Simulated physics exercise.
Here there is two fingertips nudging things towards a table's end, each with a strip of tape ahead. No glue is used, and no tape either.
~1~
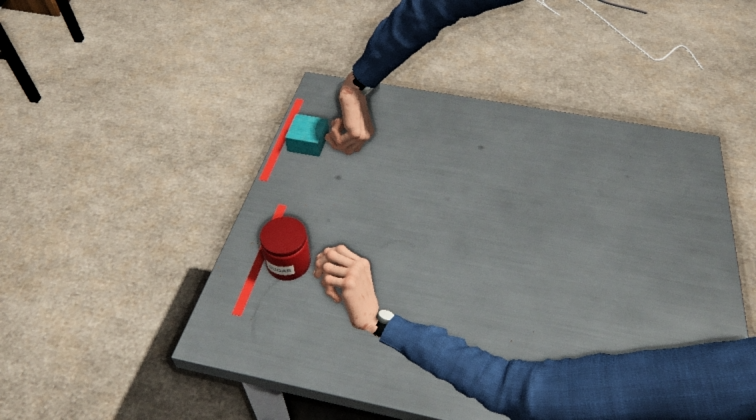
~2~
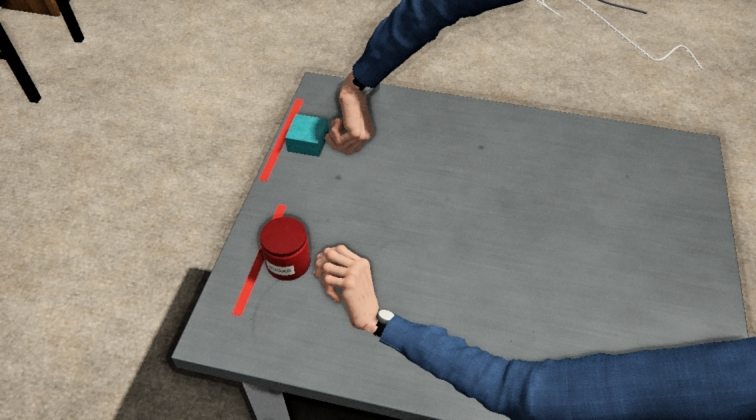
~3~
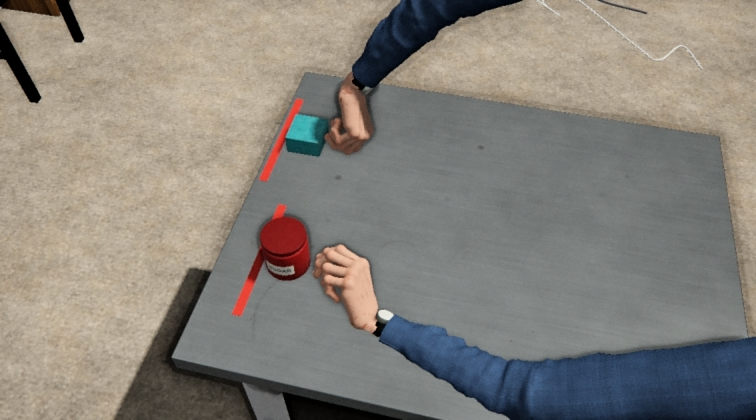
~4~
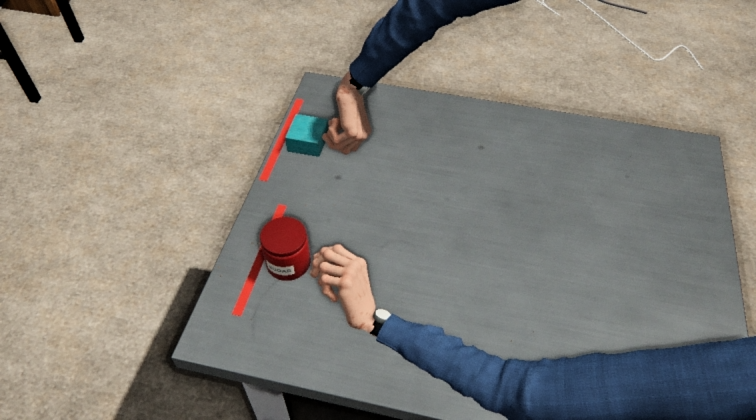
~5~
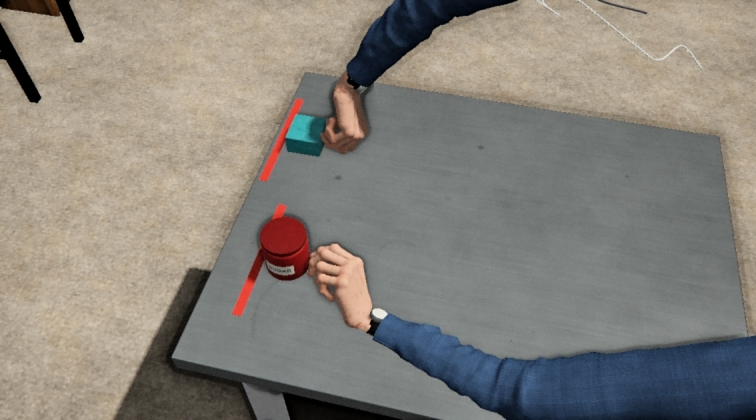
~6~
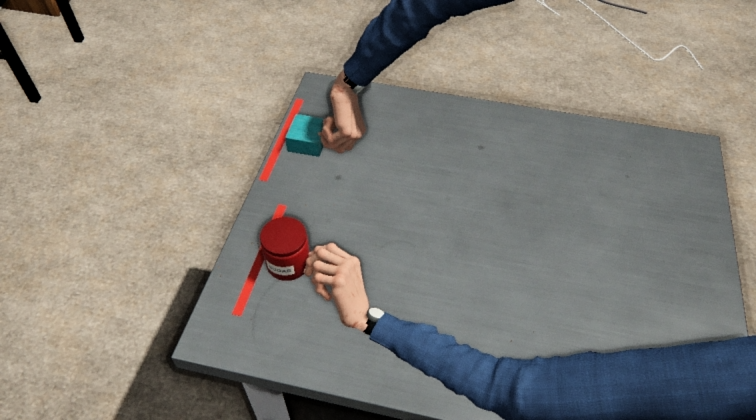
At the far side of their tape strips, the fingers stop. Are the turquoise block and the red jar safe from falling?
In the end I'd say the turquoise block goes off the tabletop. I'd say the red jar keeps to the tabletop.
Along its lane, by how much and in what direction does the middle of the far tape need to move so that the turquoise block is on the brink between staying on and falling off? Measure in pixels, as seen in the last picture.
It's roughly 12 pixels to the right.
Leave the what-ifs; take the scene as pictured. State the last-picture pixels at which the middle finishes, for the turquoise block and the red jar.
In the last picture they settle around (373, 325) and (232, 238) respectively.
Then, 1.54 s after the last picture, turquoise block falling near (264, 201); red jar moved about its own width near (232, 238).
At rest, the turquoise block drops to the floor, near (373, 325); the red jar is still on the table, near (232, 238).
